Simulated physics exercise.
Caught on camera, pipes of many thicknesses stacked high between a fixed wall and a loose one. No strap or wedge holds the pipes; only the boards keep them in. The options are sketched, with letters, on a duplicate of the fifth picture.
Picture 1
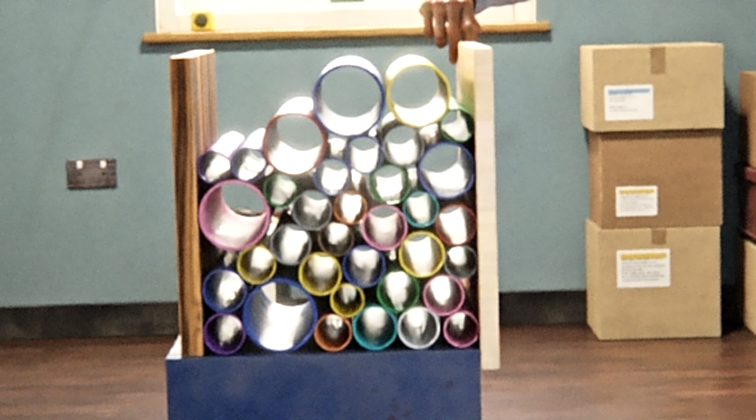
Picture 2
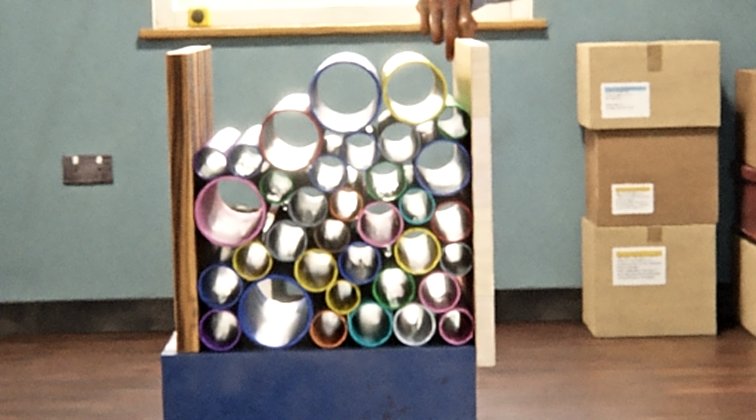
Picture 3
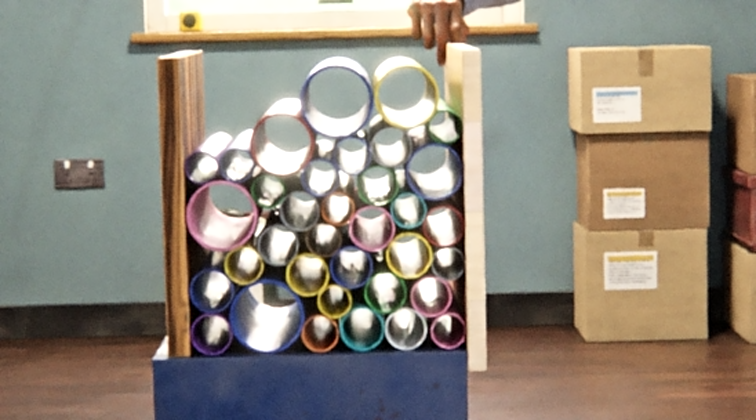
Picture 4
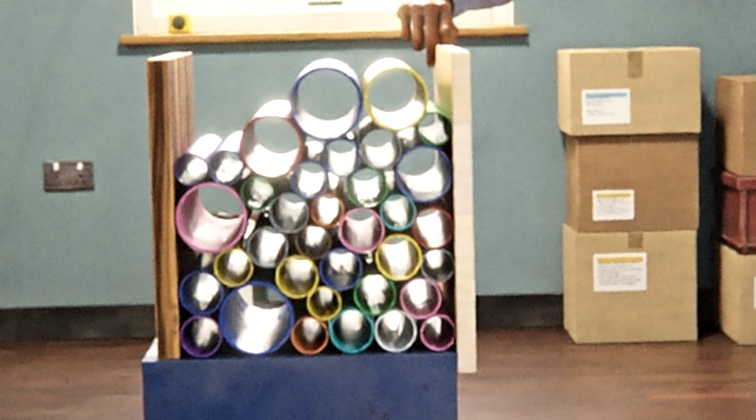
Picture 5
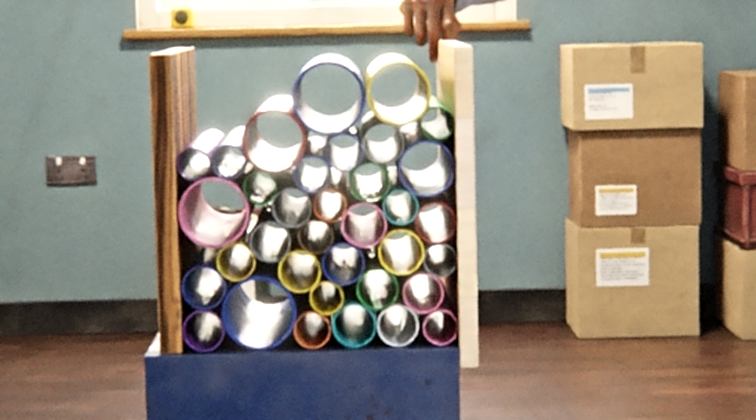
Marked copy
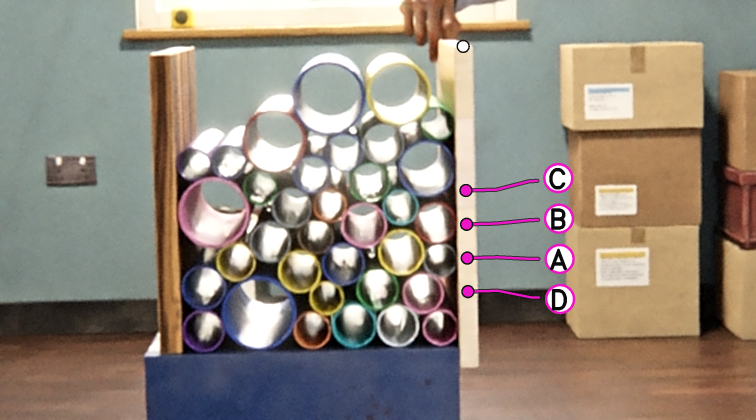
The clip opens on a stack of colourful-rimmed pipes between two upright boards on a blue base, with a hand at the top of the right board. The view shifts slightly, so the whole scene drifts a little left and then edges back right, while the pipes show no clear movement among themselves.
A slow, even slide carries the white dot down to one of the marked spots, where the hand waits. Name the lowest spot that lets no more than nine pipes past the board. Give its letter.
A is the limit.
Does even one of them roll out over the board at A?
At A: Yes.
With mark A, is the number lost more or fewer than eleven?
Fewer than eleven.
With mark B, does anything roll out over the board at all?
Yes, at B.
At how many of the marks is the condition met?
Three of them.
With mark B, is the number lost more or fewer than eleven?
Fewer than eleven.
On the marked copy, A at (467, 258); B at (467, 224); C at (466, 191); D at (468, 291); the white dot at (463, 47).
With A. Early on, top of the board (455, 147).
Further on, top of the board (457, 256).
At the end, top of the board (457, 257), nine out over the board.
As for the rest, B about four out over the board; C two out over the board; D more than nine out over the board.
